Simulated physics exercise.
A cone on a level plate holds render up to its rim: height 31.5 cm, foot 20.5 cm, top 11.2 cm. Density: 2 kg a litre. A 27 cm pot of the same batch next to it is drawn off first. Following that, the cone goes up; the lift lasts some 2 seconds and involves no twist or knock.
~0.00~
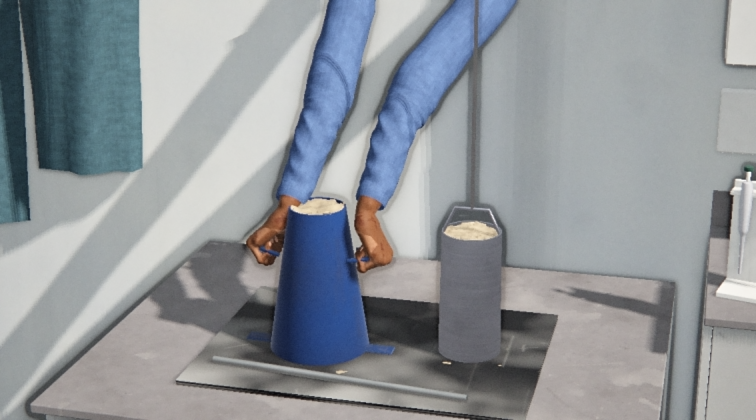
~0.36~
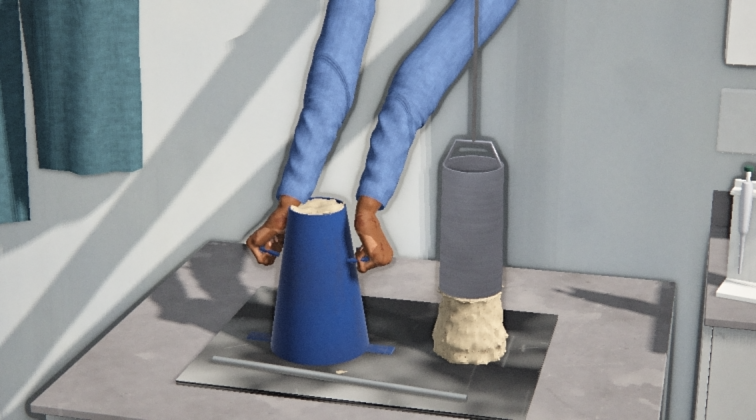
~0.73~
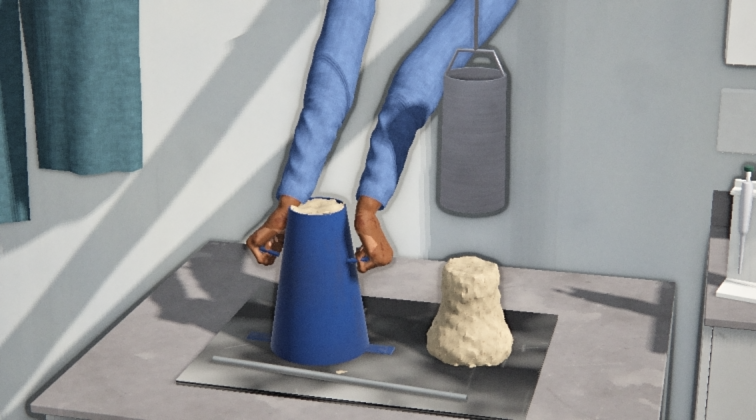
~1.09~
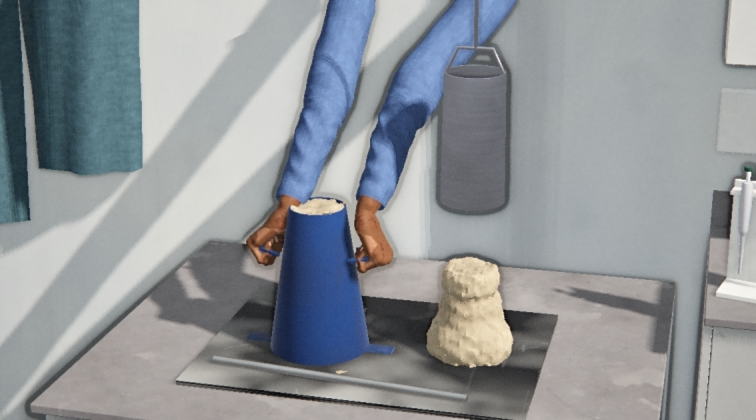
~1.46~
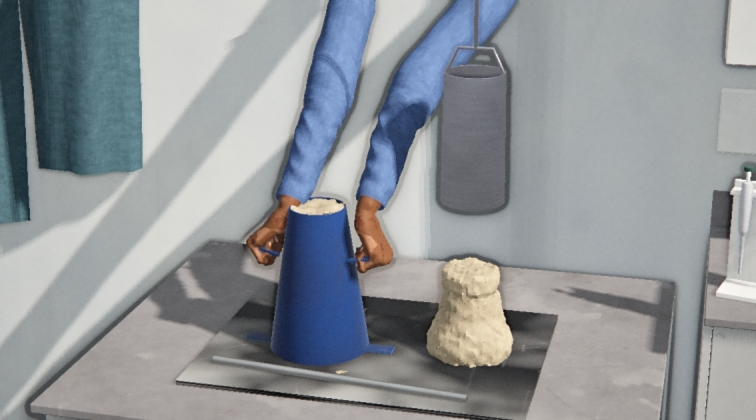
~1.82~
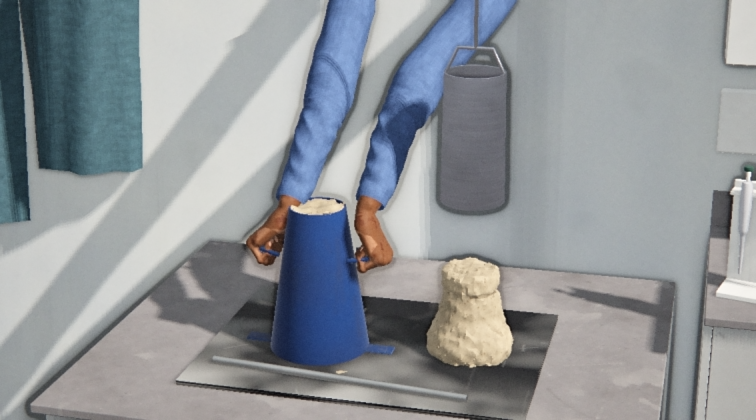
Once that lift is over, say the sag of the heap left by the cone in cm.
It should come to about 6 cm.
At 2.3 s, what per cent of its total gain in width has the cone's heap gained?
Roughly 50 percent of the full gain.
After 2.3 s, the cone is up 6.8 cm; the render has come down 3.6 cm to 28 cm and is 22 cm wide.
After 2.8 s, the cone is up 19 cm; the render has come down 5.2 cm to 26 cm and is 24 cm wide.
After 3.3 s, the cone is up 31 cm; the render has come down 5.3 cm to 26 cm and is 24 cm wide.
After 3.9 s, the cone is clear; the render has come down 5.4 cm to 26 cm and is 24 cm wide.
After 4.5 s, at rest, the cone is clear; the render has come down 5.5 cm to 26 cm and is 24 cm wide.
